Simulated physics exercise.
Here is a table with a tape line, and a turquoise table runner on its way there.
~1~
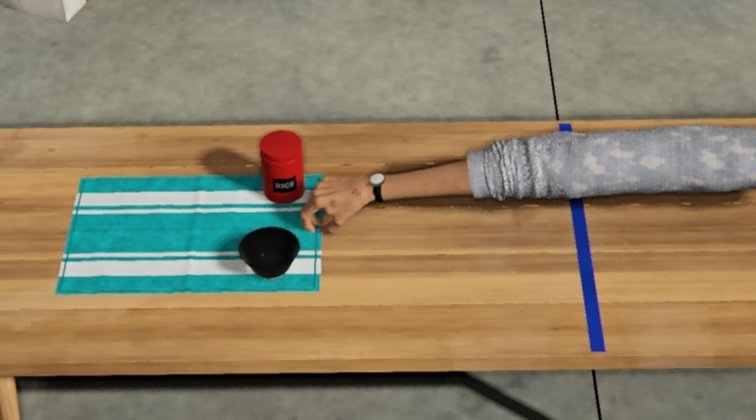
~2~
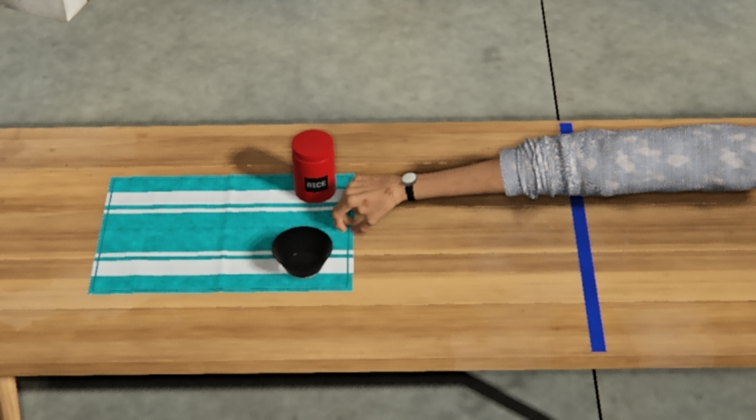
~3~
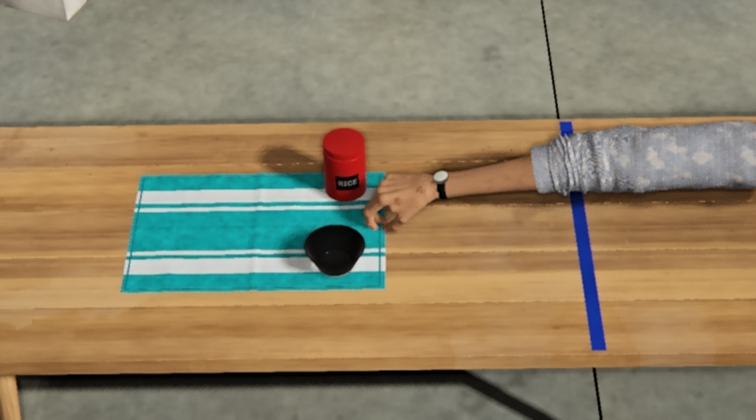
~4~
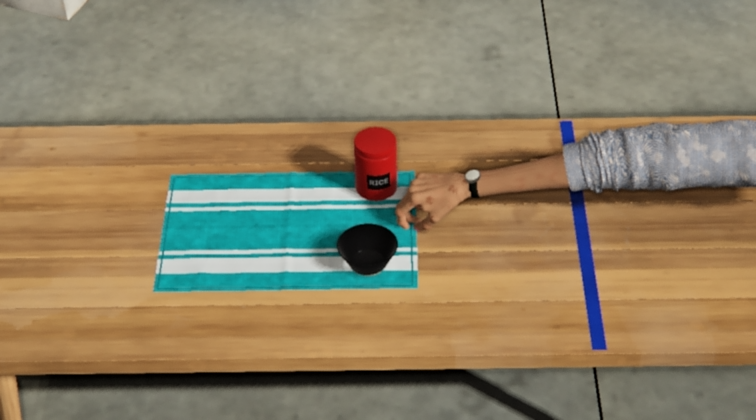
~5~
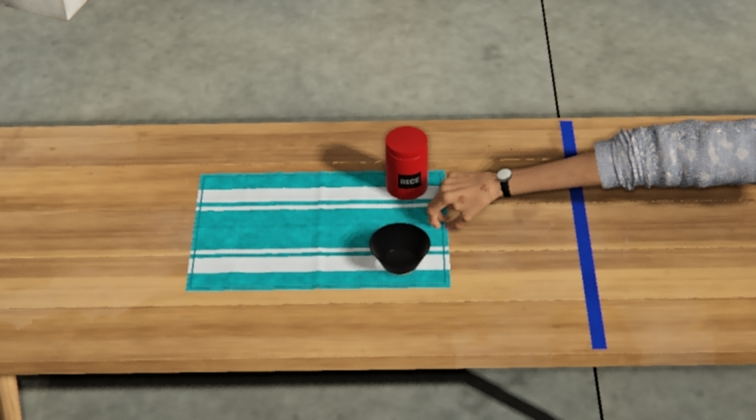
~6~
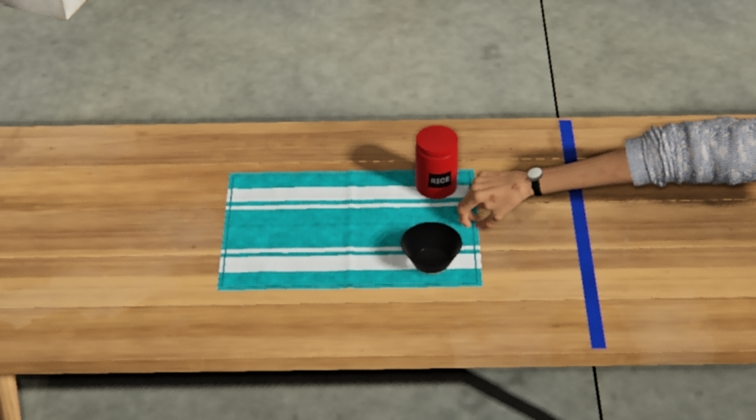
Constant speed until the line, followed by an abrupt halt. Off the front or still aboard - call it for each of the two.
Red jar: Off the front, black bowl: Off the front.
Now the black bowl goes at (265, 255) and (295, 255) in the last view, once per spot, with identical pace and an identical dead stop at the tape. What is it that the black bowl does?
Well, the first time it survives the stop, but the second time it survives the stop.
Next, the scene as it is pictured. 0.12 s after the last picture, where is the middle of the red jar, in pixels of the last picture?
About (511, 161).
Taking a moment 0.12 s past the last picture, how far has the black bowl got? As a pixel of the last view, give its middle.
(509, 251).
Then, 0.12 s on from there, hem short of the tape; red jar on the cloth near (511, 161); black bowl on the cloth near (509, 251).
Then, 0.23 s on from there, hem at the tape; red jar ahead of the hem near (575, 160); black bowl on the cloth near (576, 250).
In the end, hem at the tape; red jar ahead of the hem near (691, 160); black bowl ahead of the hem near (696, 250). The red jar shoots off the front and the black bowl slides clear of the cloth.
